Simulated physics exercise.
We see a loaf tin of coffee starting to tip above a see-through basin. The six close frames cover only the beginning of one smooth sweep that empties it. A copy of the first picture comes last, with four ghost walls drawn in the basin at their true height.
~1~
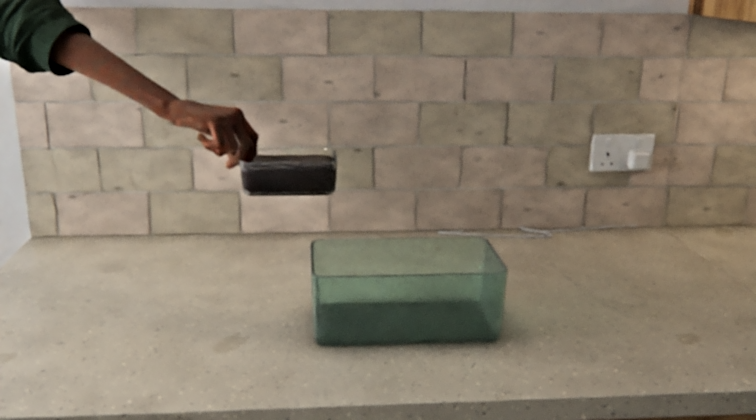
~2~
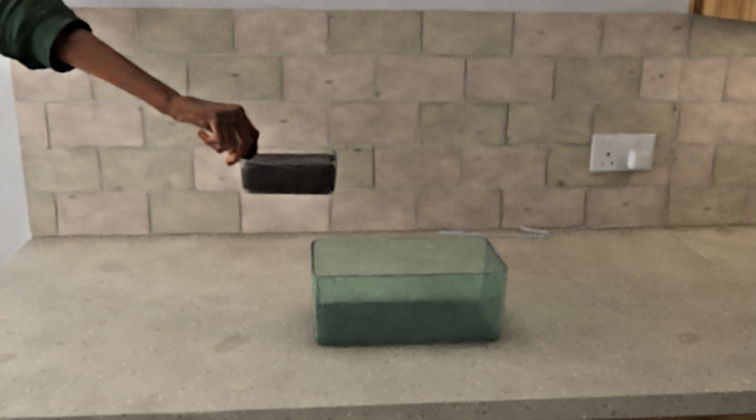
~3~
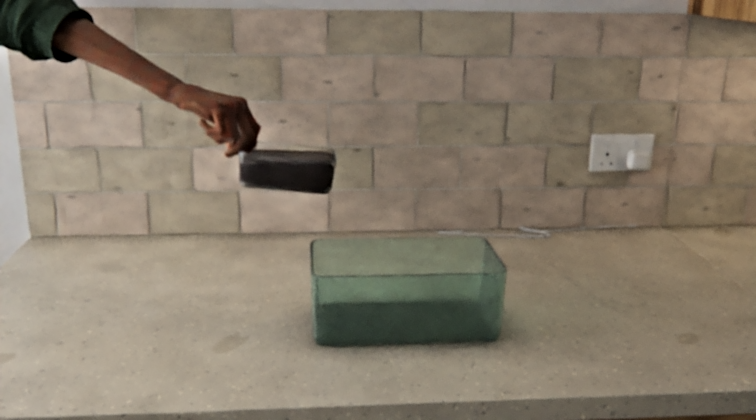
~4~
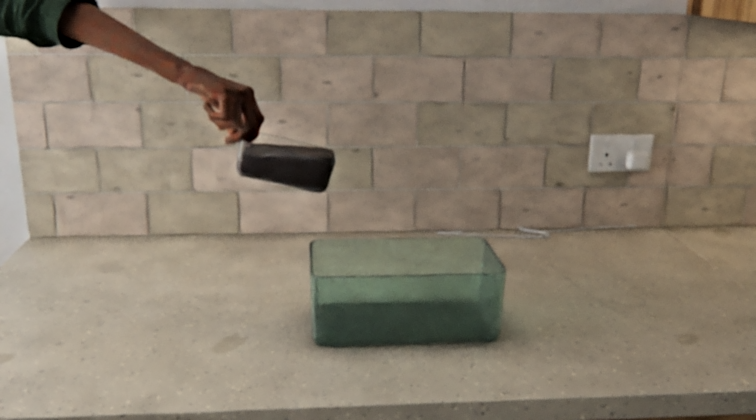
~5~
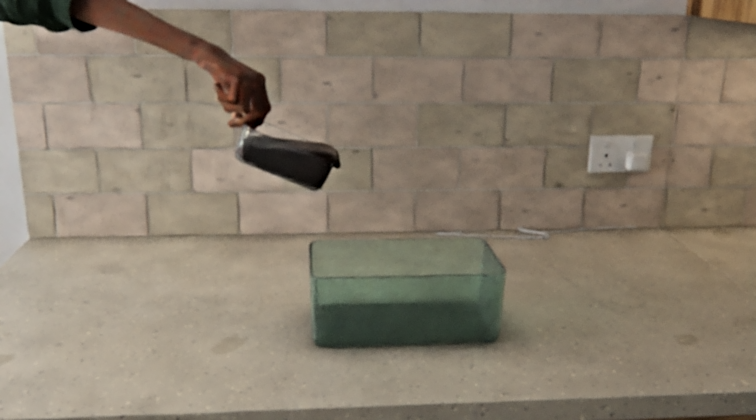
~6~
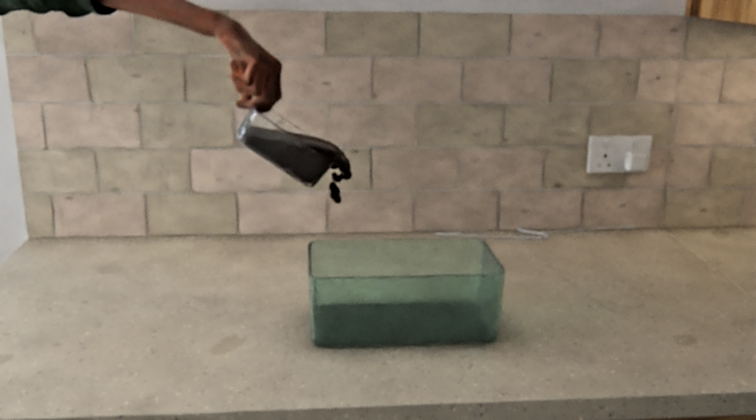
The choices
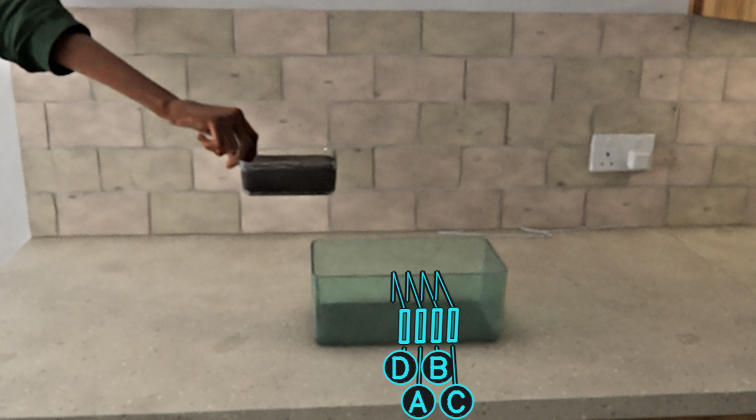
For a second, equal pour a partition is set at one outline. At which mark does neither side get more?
The best position is A.
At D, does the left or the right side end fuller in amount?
The right side.
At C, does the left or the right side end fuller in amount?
The left one.
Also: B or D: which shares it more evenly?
Position D.
In cyan, A at (420, 347); B at (436, 346); C at (452, 346); D at (404, 347).
With A, about 47 % ends left of the wall and 50 % right of it; 3 % is lost outside.
With B, about 89 % ends left of the wall and 9 % right of it.
With C, about 95 % ends left of the wall and 3 % right of it.
With D, about 25 % ends left of the wall and 73 % right of it.
